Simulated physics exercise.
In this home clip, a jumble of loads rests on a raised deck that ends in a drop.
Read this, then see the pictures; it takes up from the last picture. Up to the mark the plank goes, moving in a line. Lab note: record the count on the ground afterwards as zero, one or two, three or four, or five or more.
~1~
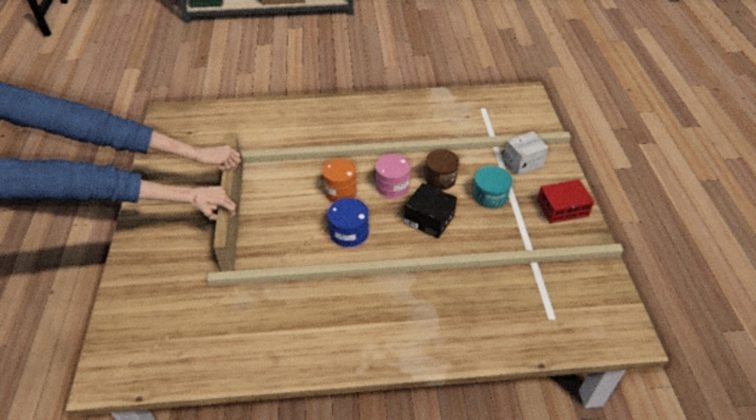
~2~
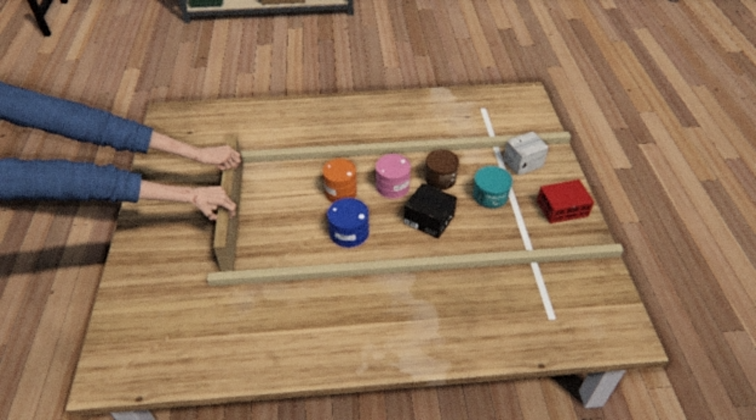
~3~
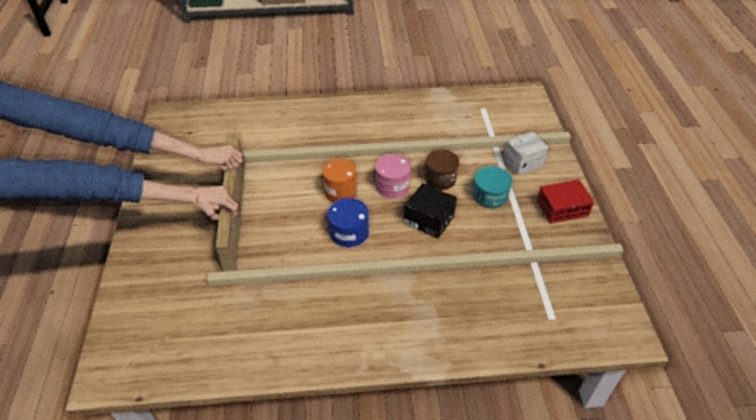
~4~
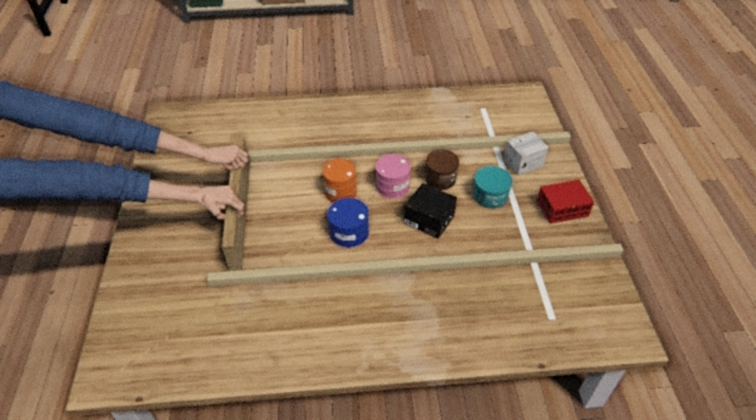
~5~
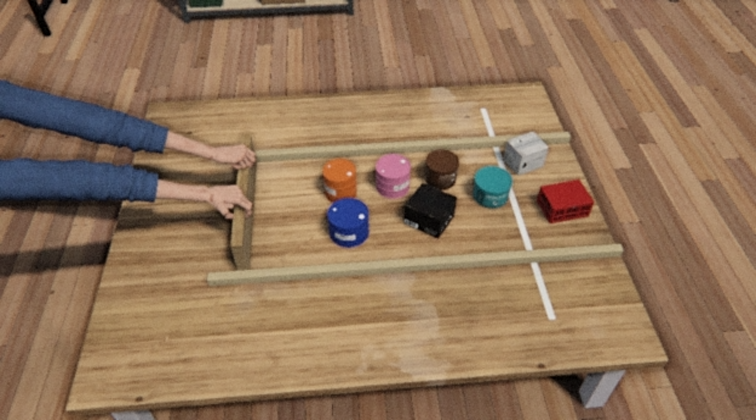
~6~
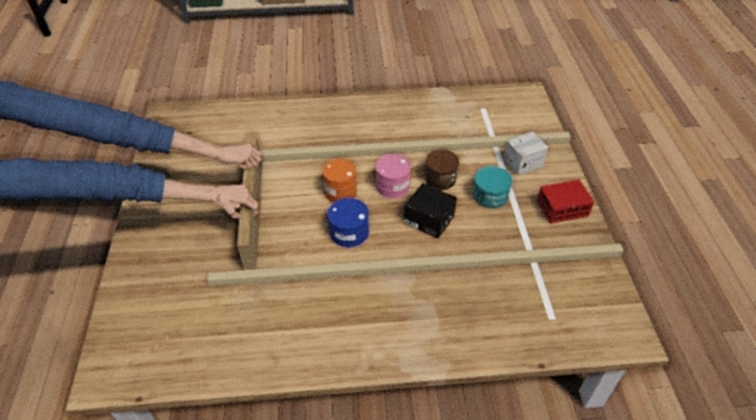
Count on ground: One or two.
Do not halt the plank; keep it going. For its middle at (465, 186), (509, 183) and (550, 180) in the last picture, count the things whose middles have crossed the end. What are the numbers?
The counts would come out as 0, 1 and 4.
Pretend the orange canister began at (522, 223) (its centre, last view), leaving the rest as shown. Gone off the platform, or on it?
Observed: The orange canister keeps its spot.
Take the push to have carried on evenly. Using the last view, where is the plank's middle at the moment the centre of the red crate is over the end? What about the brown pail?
The middle is at (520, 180) when it's the red crate, and at (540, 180) when it's the brown pail.
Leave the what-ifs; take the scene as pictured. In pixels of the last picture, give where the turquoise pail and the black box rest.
In the last picture the turquoise pail sits around (557, 171) and the black box around (553, 194).
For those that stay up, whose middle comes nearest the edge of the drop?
The red crate ends up foremost.
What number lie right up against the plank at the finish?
The count is 2.
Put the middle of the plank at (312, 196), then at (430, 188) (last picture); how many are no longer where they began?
At the first point the count is 0, at the second it's 7.
Soon after, none off yet; red crate at rest near (565, 201); white parcel at rest near (525, 154); turquoise pail at rest near (492, 187).
By the end, the number that fall off is one or two; fallen, white parcel.
